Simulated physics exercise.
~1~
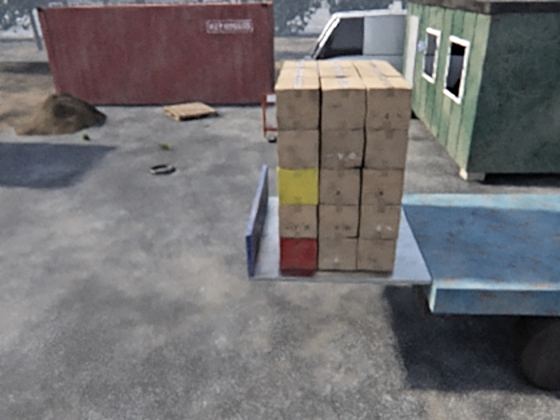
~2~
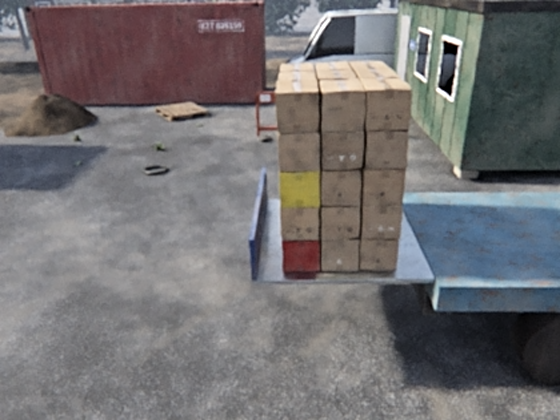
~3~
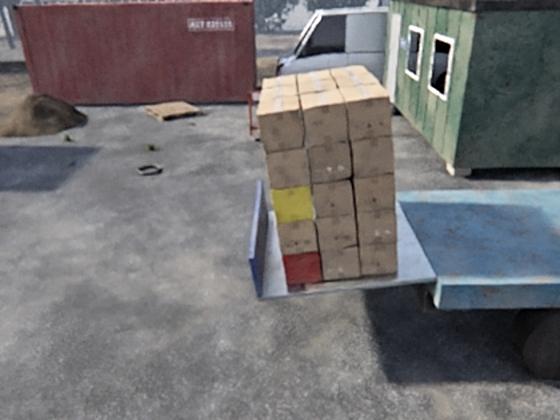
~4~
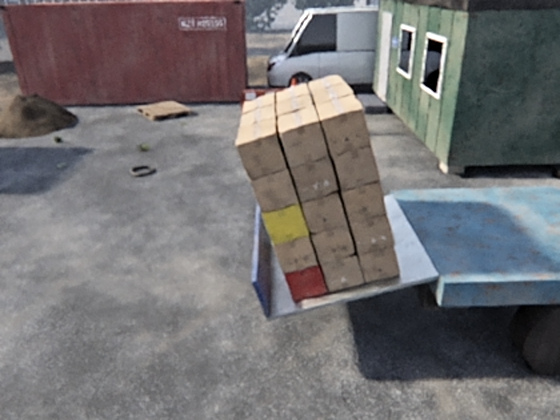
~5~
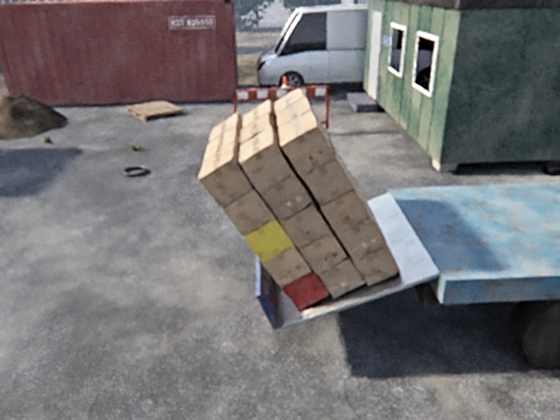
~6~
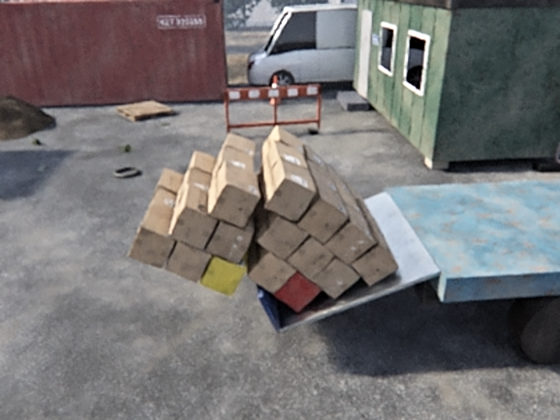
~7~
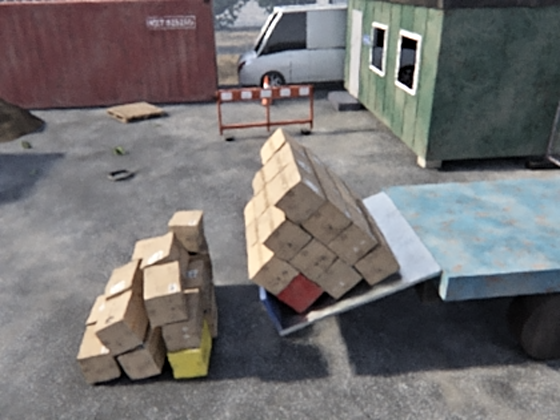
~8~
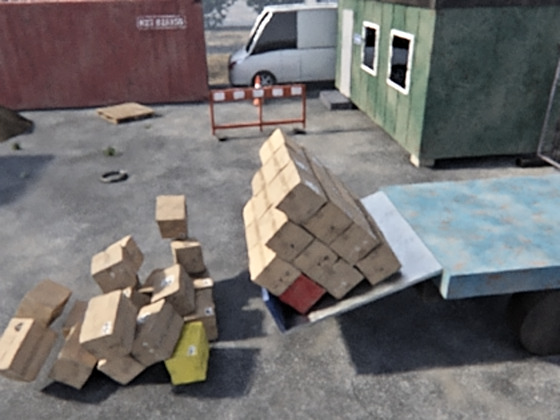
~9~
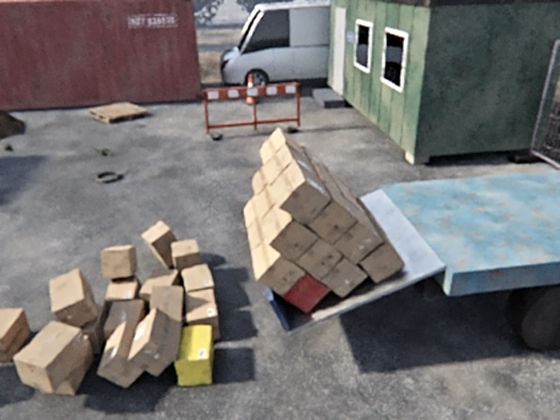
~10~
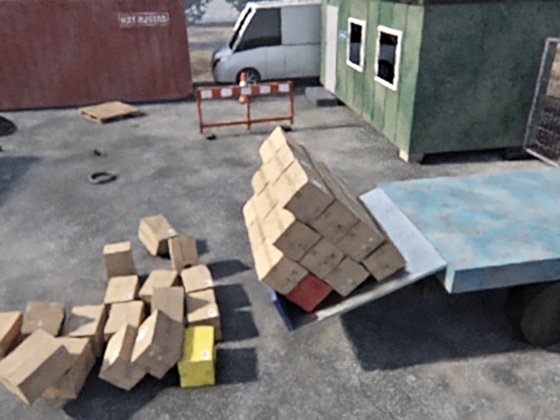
Stacked cartons lean left as their platform tilts, and many tumble onto the ground.
